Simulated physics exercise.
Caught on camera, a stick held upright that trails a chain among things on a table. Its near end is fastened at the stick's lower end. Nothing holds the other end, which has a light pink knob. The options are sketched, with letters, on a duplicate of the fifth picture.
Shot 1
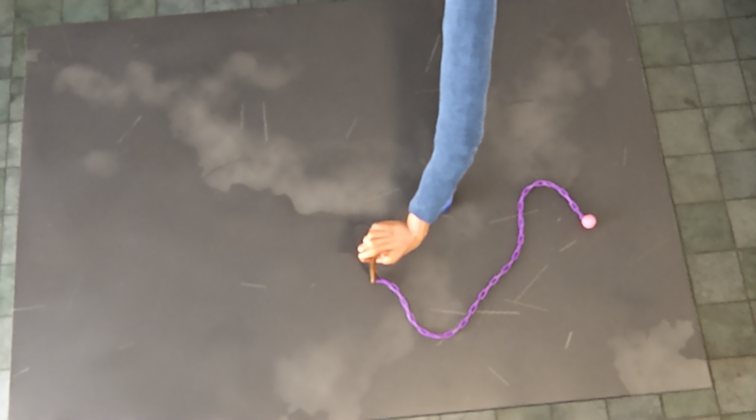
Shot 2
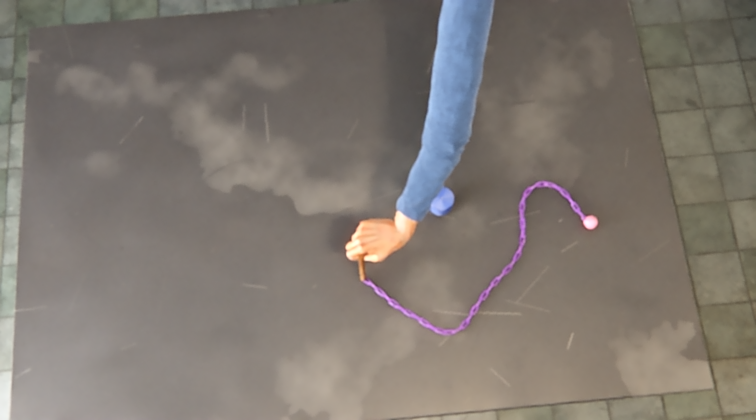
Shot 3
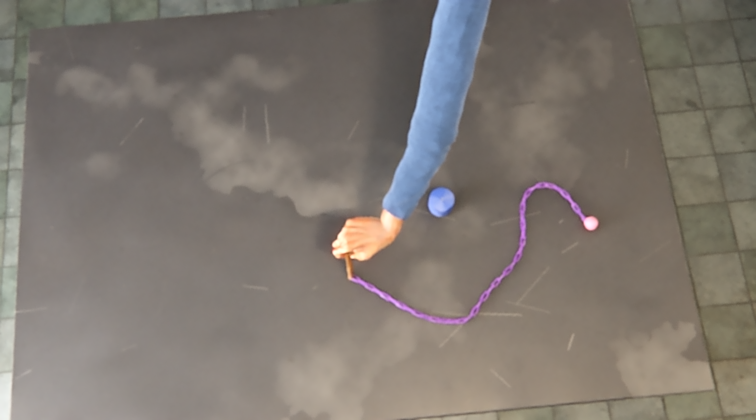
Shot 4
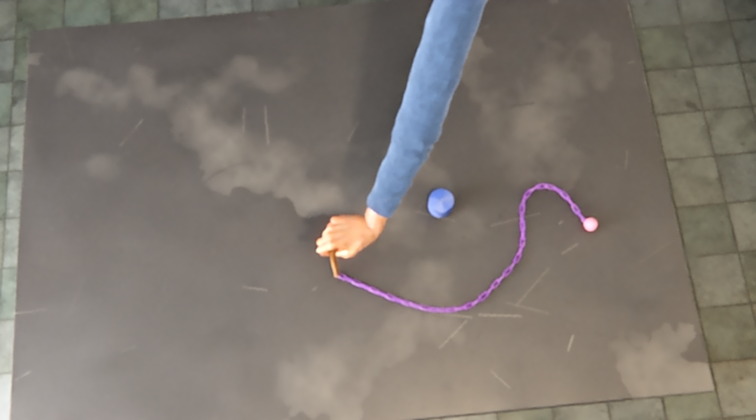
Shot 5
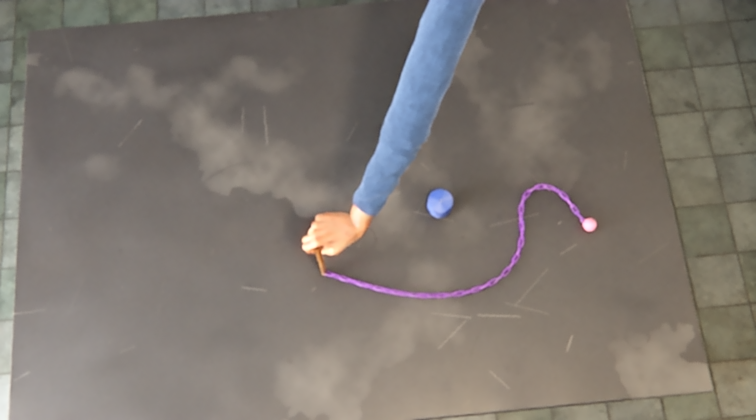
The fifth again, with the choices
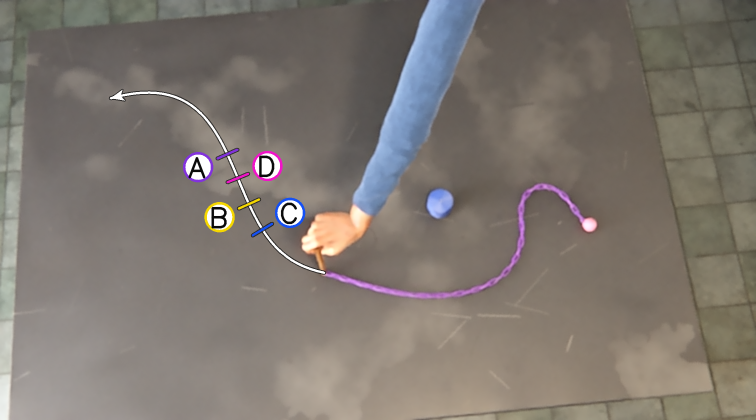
A hand in a blue sleeve held a short stick upright and moved it steadily left across a dark table, drawing the near part of a purple chain along while its pink-knobbed end barely moved.
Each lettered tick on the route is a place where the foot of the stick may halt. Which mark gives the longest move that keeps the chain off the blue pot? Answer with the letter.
Mark A.
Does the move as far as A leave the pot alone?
Yes.
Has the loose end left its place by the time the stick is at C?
No.
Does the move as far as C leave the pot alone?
For that mark, yes.
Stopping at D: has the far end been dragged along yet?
Yes.
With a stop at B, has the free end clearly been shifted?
By then, no.
On the copy, A at (227, 154); B at (249, 204); C at (263, 230); D at (238, 178); the route from (324, 273) via (229, 158) to (111, 98).
On A. First, foot of the stick (273, 244), middle of the chain (454, 254), free end (590, 225).
Then, foot of the stick (246, 197), middle of the chain (419, 237), free end (588, 223).
Finally, foot of the stick (227, 154), middle of the chain (390, 217), free end (565, 216); nothing has been touched.
By contrast, B is safe but short; C is safe but short; D is safe but short.
